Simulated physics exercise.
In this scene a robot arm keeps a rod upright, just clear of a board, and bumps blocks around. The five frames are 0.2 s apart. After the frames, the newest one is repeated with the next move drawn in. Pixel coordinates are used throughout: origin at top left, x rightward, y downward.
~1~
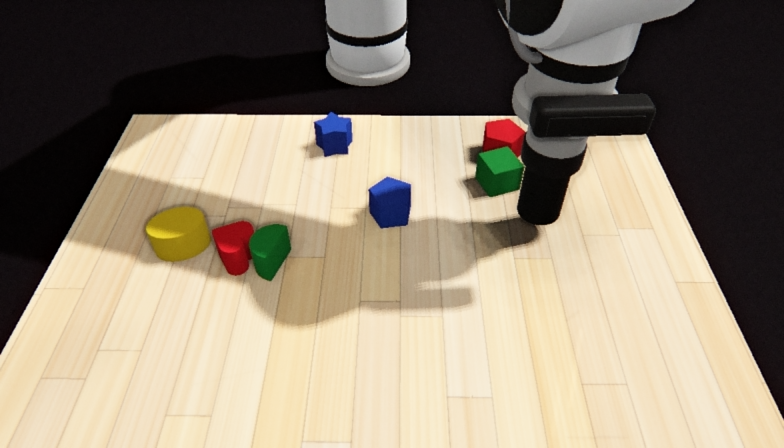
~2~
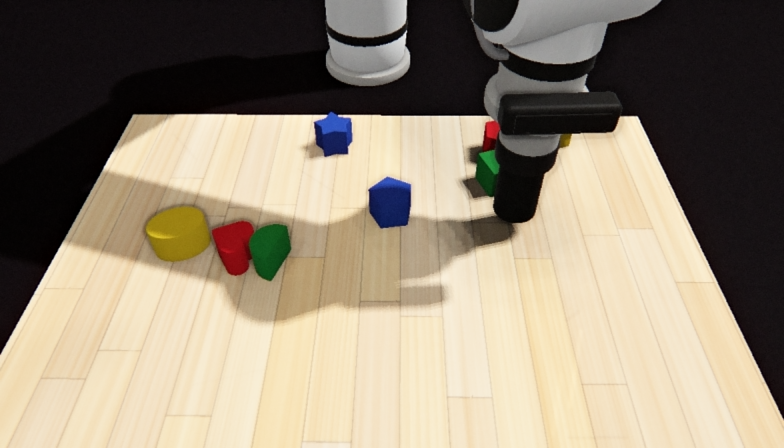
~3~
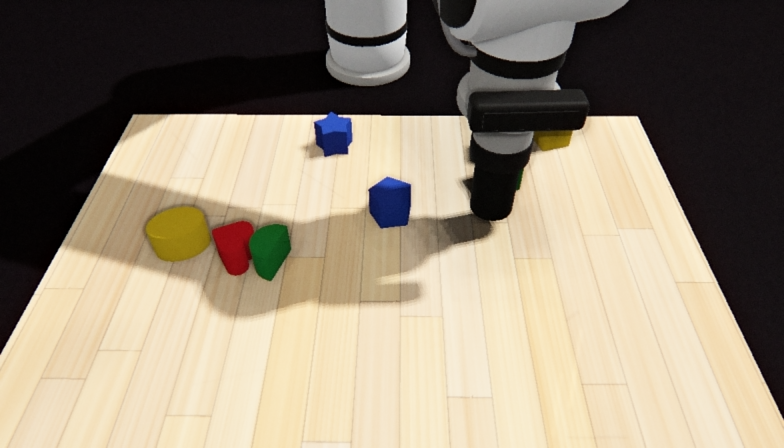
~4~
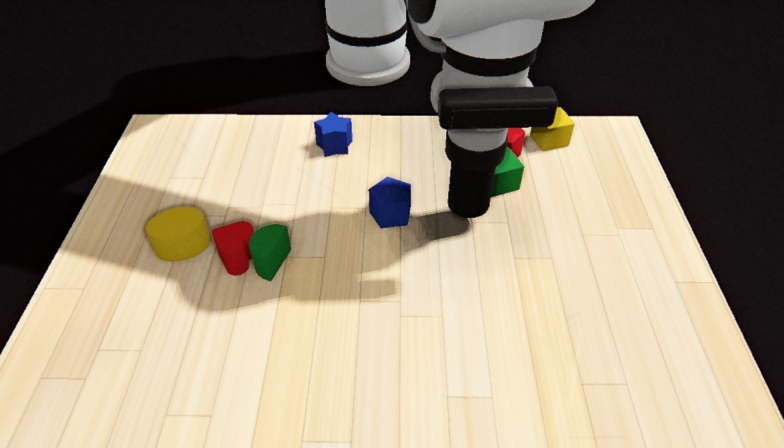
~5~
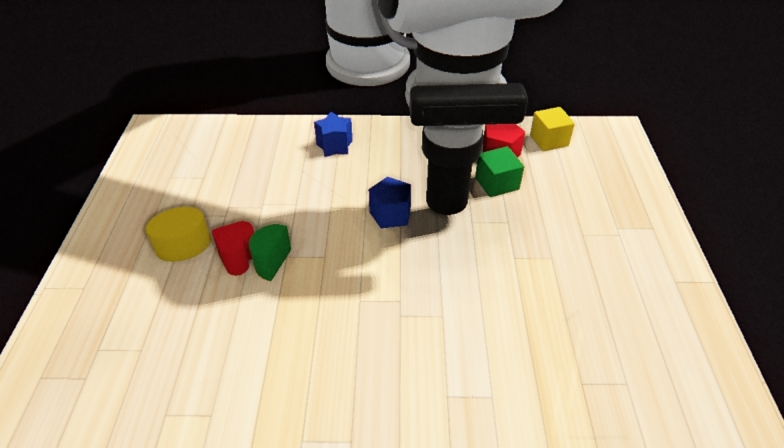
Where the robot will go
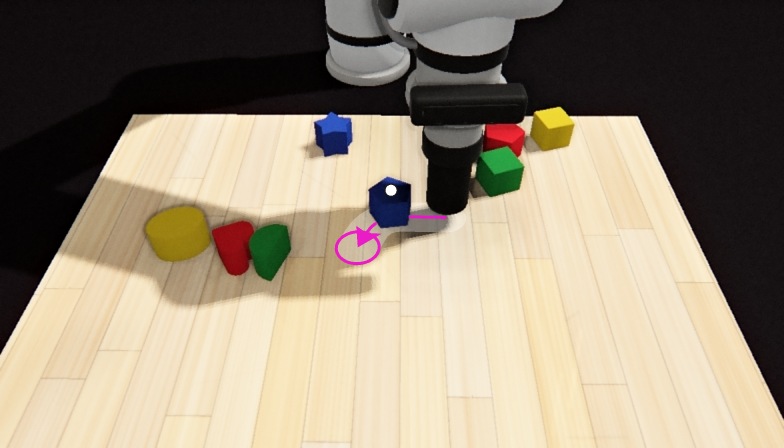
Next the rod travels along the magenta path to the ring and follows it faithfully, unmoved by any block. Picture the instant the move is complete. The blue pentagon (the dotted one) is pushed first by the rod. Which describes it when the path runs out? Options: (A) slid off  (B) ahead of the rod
A: Slid off.
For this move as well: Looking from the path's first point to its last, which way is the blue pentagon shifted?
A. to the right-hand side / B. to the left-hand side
I'll go with A - to the right-hand side.
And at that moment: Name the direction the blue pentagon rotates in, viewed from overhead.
Looking down: Clockwise.
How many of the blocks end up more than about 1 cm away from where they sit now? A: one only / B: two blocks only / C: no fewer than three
I choose A.
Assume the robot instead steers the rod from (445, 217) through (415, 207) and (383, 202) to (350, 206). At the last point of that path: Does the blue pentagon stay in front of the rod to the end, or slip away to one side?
It stays on the rod's front.
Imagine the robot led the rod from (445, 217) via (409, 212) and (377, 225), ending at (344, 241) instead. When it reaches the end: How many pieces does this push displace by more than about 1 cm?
I count one.
The drawn path runs from (445, 217) by way of (409, 217) and (376, 223) to (358, 247); the dot is on the blue pentagon.
On the path given first. One third of the way, rod at (408, 201); blue pentagon at (368, 189).
Two thirds of the way, rod at (375, 207); blue pentagon at (337, 190), turned 20° clockwise.
At the end, rod at (357, 231); blue pentagon at (335, 191), turned 25° clockwise; green square piece not moved.
